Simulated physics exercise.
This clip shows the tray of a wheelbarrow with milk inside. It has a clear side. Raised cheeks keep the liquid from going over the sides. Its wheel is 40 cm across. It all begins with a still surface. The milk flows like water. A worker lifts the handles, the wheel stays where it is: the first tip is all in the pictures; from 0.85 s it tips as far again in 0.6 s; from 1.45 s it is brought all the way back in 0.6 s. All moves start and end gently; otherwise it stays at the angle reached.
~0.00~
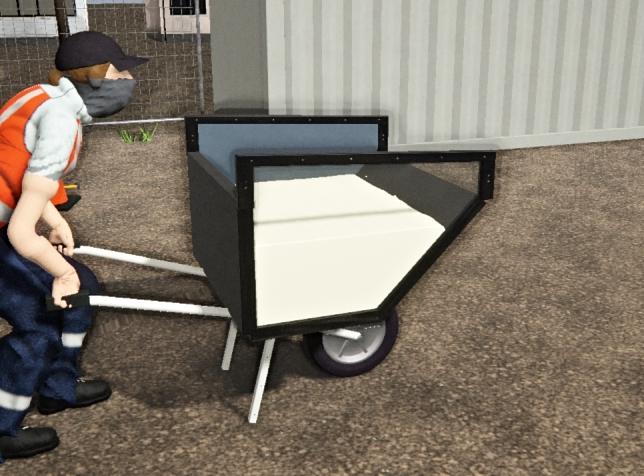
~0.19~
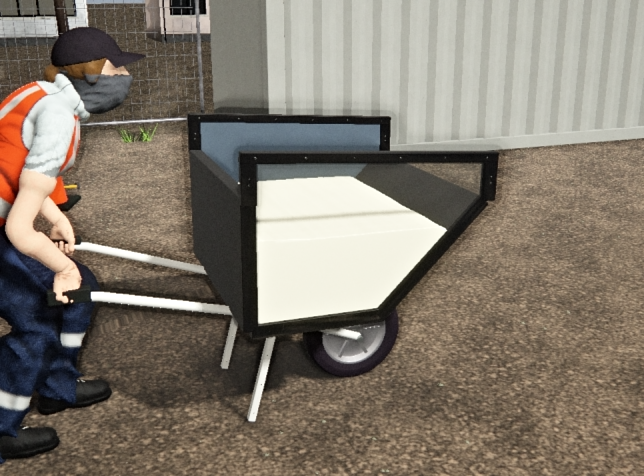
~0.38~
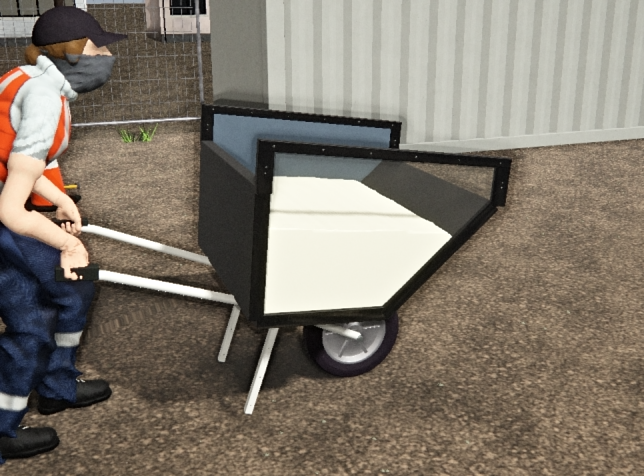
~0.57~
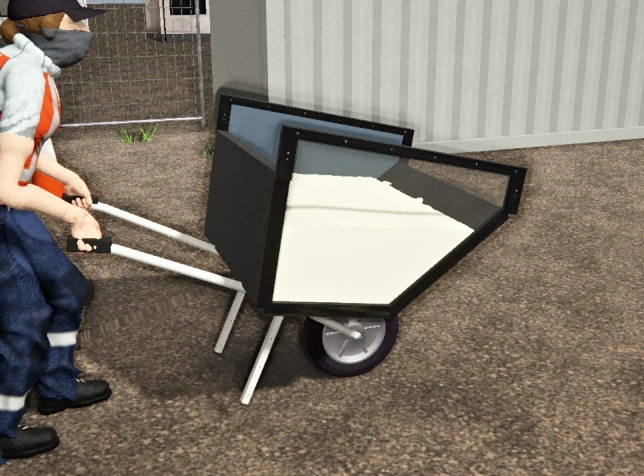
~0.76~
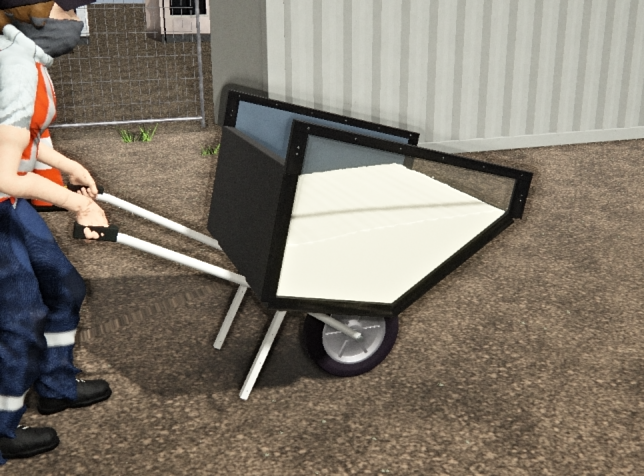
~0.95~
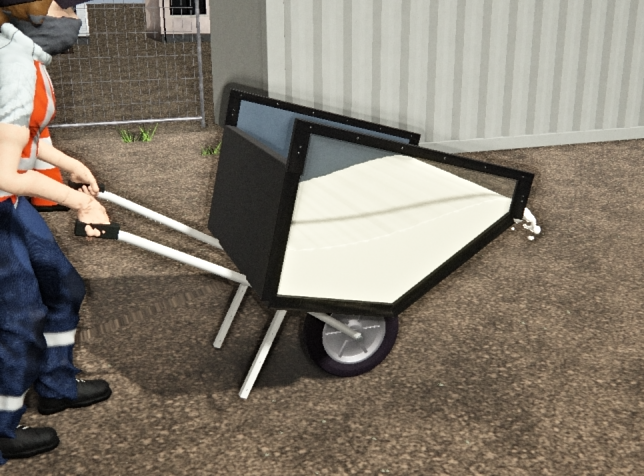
Clear-sided wheelbarrow tilting forward as a worker lifts its handles, white liquid shifting right and a little spilling over the lip.
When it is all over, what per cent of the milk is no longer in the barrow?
Some 35 per cent goes overboard.
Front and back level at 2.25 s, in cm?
About 12 cm in front and 38 cm behind.
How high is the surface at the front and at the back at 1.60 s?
Front 26 cm, back 8 cm.
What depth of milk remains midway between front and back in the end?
About 20 cm.
By 1.60 s the barrow is at 22° forwards, the surface stands 8 cm at the back and 26 cm at the front; 11 per cent is out, over the front.
By 2.25 s the surface stands 38 cm at the back and 12 cm at the front; 30 per cent is out, over the front.
By 2.85 s the surface stands 15 cm at the back and 18 cm at the front; 33 per cent is out, over the front.
By 4.93 s 35 per cent is out, over the front, 44 of 125 litres.
